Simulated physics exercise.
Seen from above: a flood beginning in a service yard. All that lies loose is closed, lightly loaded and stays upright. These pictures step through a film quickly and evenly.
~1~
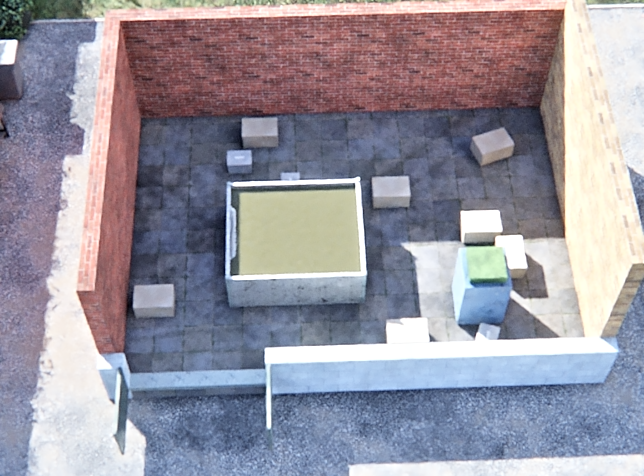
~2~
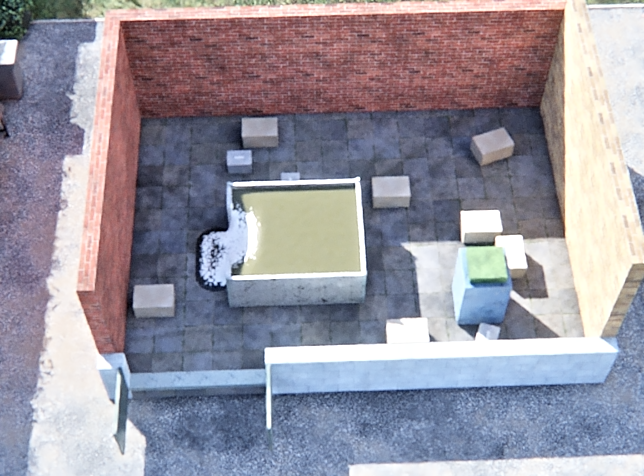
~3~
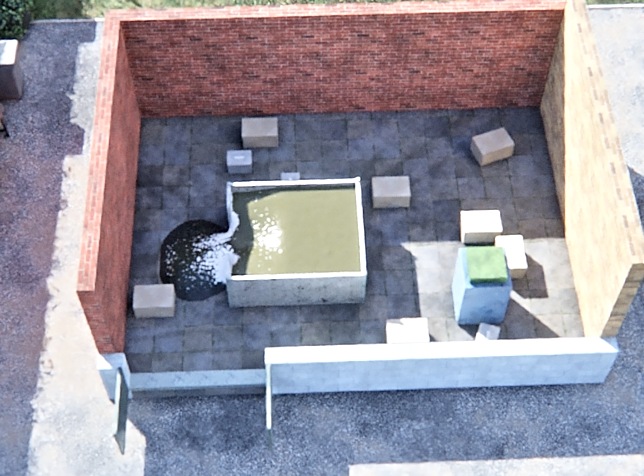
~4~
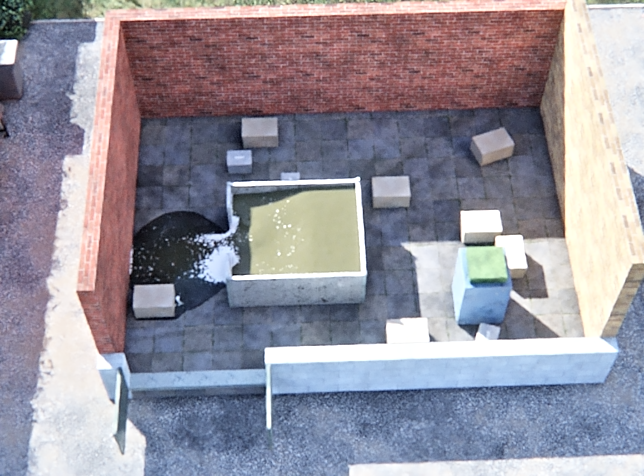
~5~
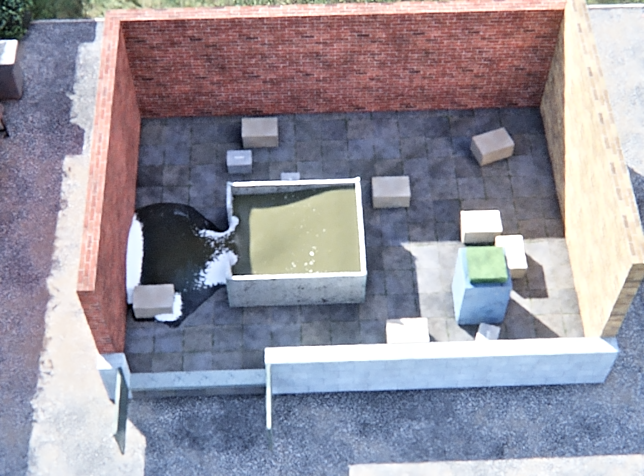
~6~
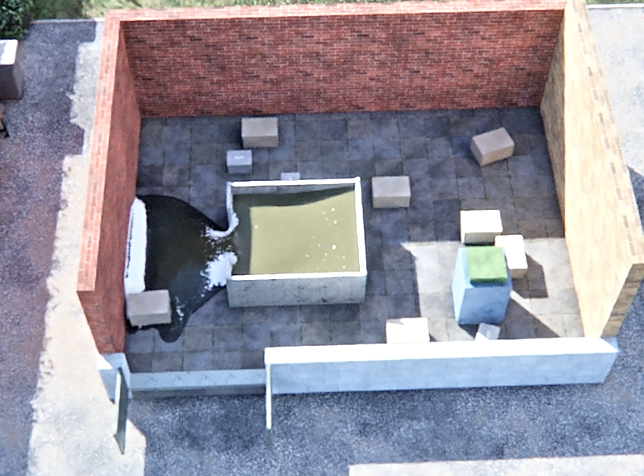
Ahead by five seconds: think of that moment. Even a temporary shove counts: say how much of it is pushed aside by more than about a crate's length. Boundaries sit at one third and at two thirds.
It stays in the bottom third.
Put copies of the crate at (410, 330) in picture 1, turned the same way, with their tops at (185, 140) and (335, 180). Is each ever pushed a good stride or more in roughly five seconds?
Displaced, stays put.
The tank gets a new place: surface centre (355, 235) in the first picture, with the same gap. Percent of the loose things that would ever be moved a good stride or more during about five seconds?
Around 20 %.
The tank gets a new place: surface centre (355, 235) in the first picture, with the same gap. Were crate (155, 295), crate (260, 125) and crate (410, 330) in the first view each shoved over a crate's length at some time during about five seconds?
Far enough, Far enough, Not far.
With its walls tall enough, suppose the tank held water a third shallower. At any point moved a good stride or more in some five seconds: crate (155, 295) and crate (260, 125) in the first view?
Each in sequence - carried at least that far, carried at least that far.
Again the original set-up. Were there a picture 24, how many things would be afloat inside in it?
0 in total.
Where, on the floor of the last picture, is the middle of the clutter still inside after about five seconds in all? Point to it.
Roughly at (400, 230) in the last view.
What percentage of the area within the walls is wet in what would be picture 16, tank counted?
Some 30 per cent.
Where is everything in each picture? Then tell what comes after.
In the first frame, a crate at (153, 296), on the bottom; a tote at (239, 158), on the bottom; 0 of 10 have shifted.
In the second frame, a crate at (153, 296), on the bottom; a tote at (239, 158) rests on the ground; 0 of 10 have shifted.
In the third frame, a crate at (153, 296), on the bottom; a tote at (239, 158) rests on the ground; 0 of 10 have shifted.
In the fourth frame, a crate at (153, 296), on the bottom; a tote at (239, 158), on the bottom; 0 of 10 have shifted.
In the fifth frame, a crate at (153, 296), on the bottom; a tote at (239, 158) rests on the ground; 0 of 10 have shifted.
In the sixth frame, a crate at (148, 303), on the bottom, close to its start; a tote at (239, 158), on the bottom; 1 of 10 have shifted.
A moment on, 1 of 10 are well off their spots; 0 afloat.
Next, 1 of 10 are well off their spots; 0 afloat.
Later, 2 of 10 are well off their spots; 0 afloat.
In the end, 2 of 10 are well off their spots, and 2 have been at some point; 0 afloat.
